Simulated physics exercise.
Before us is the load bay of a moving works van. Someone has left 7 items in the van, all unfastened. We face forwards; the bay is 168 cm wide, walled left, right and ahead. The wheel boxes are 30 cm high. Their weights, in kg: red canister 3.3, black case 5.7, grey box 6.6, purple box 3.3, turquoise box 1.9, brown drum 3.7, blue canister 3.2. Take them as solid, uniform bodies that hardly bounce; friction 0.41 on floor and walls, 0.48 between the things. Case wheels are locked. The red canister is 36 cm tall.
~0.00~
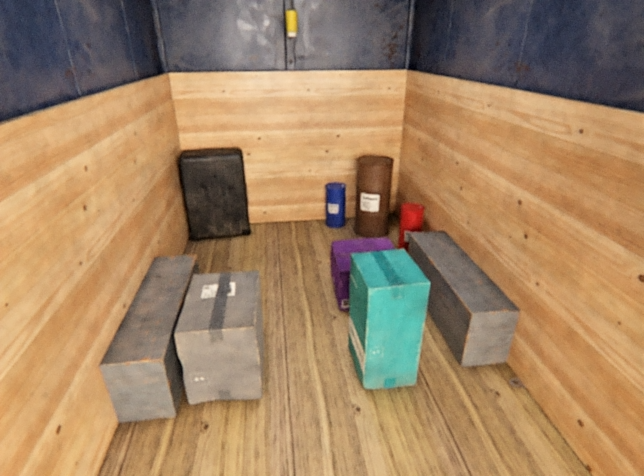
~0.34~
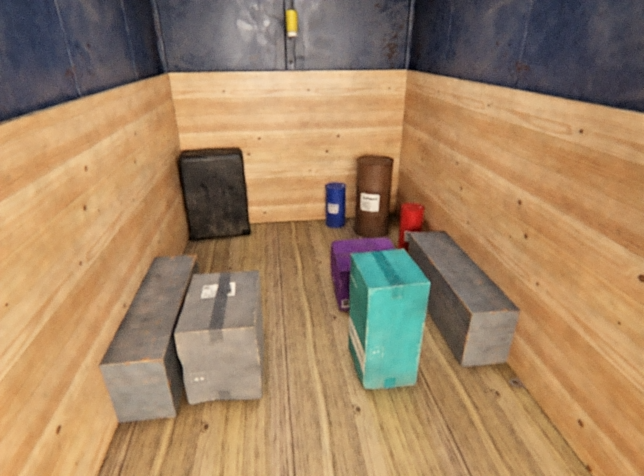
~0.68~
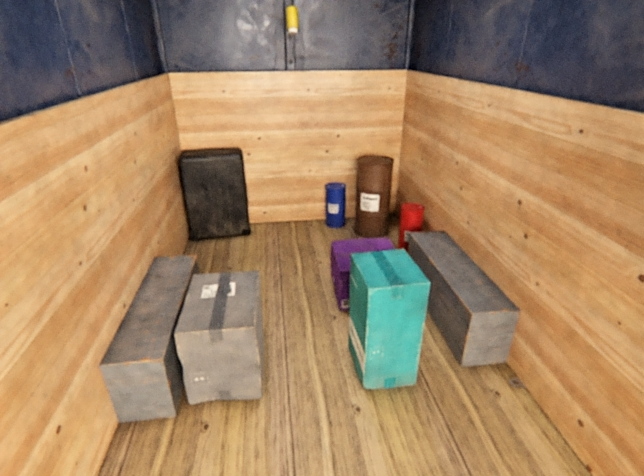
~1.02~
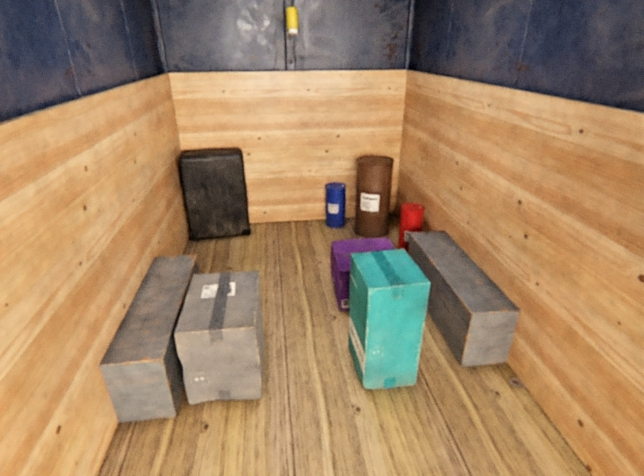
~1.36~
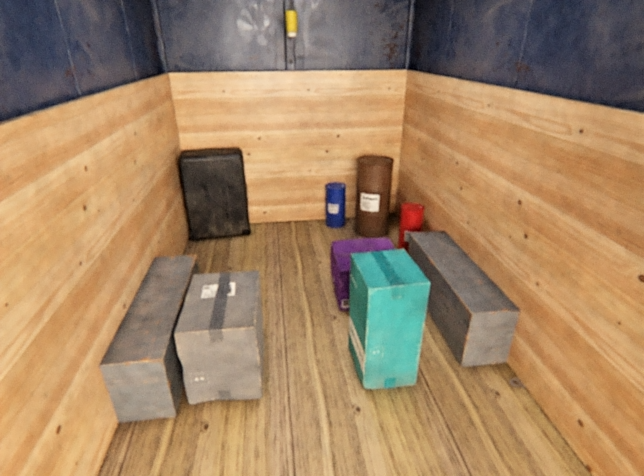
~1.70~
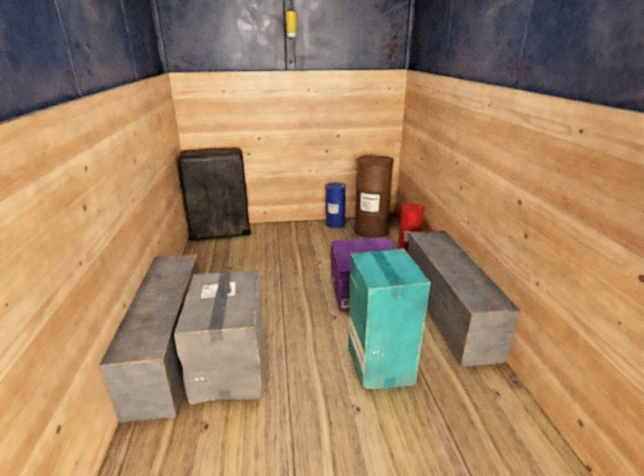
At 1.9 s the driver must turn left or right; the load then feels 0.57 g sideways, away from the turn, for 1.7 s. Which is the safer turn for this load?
Turn left.
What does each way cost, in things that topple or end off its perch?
Turning left 0, turning right 2.
Turning left. At 2.50 s, load feels 0.57 g right; black case slid 12 cm near (233, 193); red canister slid 5 cm near (417, 232); turquoise box slid 14 cm.
After 2.70 s, load feels 0.57 g right; black case slid 29 cm near (255, 192); red canister slid 5 cm near (417, 232); grey box slid 28 cm.
After 3.00 s, load feels 0.57 g right; black case slid 65 cm near (303, 189); red canister slid 5 cm near (417, 232); grey box slid 64 cm.
At rest (4.1 s), not toppled but over 15 cm from the start, black case, grey box, turquoise box and blue canister; the other 3 in place, give or take 15 cm. In the last view, red canister near (417, 232), black case near (343, 188).
Turning right instead, red canister and brown drum tipped over or off its perch, 2 of 7 in all.
